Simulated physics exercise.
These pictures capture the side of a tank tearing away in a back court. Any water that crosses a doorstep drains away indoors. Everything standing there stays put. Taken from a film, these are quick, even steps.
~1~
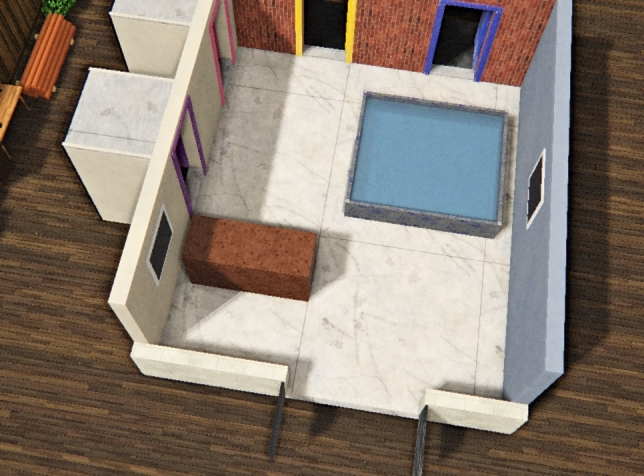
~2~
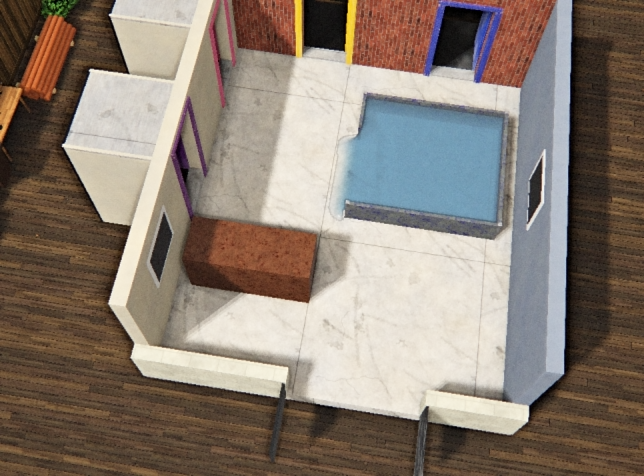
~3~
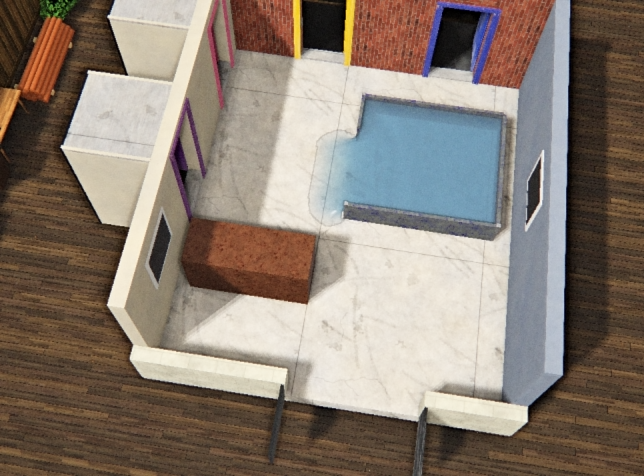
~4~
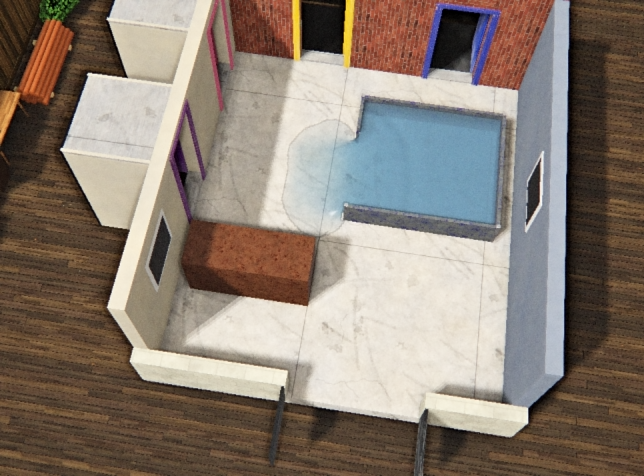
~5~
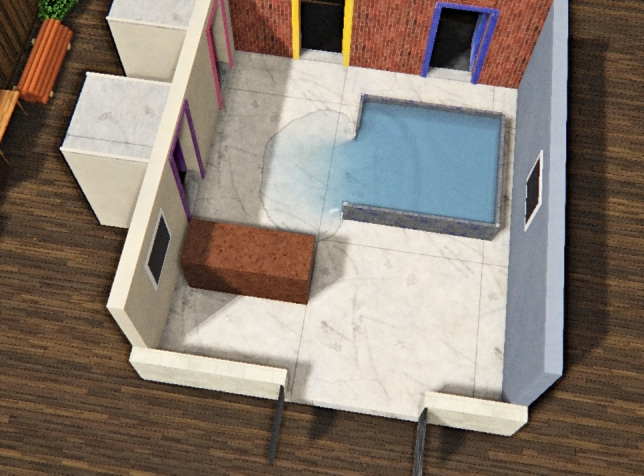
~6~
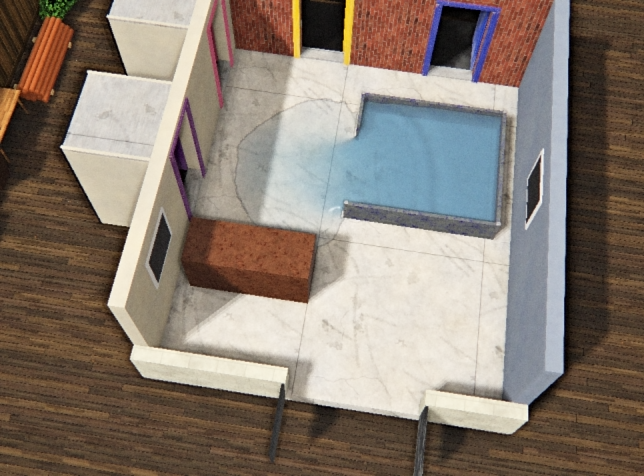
Blue water pouring from the broken left side of a raised tank, spreading leftward in a thin sheet across pale courtyard paving.
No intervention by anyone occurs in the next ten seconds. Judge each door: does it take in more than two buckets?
At the end, most likely the blue door gets too much water; most likely the pink door gets two buckets or less; most likely the purple door gets two buckets or less; most likely the yellow door gets too much water.
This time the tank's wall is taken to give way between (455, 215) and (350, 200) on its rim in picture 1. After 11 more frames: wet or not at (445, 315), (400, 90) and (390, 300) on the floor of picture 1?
Submerged, untouched, submerged.
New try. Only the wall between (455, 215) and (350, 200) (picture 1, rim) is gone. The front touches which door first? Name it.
Answer - the purple door.
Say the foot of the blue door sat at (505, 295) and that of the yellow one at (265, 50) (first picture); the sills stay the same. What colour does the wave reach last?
Last: The one in blue.
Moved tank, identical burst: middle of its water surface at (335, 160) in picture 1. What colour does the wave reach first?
The one you want is the purple one.
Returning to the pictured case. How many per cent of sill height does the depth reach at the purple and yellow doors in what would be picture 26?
First 80 percent, then 100 percent.
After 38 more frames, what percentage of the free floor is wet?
About 85 %.
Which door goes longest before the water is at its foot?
That would be the blue-painted one.
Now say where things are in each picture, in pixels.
The first picture shows the tank at (429, 158) is whole and still.
In the second picture, water pours out at (355, 173) and has run to (338, 215).
In the third picture, water pours out at (353, 175) and has run to (326, 221).
In the fourth picture, the front is at (289, 208), out from the gap at (353, 177).
In the fifth picture, the front is at (272, 146), out from the gap at (352, 176).
In the sixth picture, water pours out at (353, 174) and has run to (243, 148).
A moment on, water covers 25 % of the floor; the blue door not reached, the pink door not reached, the purple door wet at the sill, nothing in, the yellow door not reached.
Next, water covers 30 % of the floor; the blue door not reached, the pink door wet at the sill, nothing in, the purple door wet at the sill, nothing in, the yellow door not reached.
Then, water covers 40 % of the floor; the blue door not reached, the pink door wet at the sill, nothing in, the purple door wet at the sill, nothing in, the yellow door wet at the sill, nothing in.
Later, water covers 85 % of the floor; the blue door wet at the sill, nothing in, the pink door wet at the sill, nothing in, the purple door wet at the sill, nothing in, the yellow door under two buckets in.
In the end, water covers 95 % of the floor; the blue door over two buckets in, the pink door wet at the sill, nothing in, the purple door wet at the sill, nothing in, the yellow door over two buckets in.
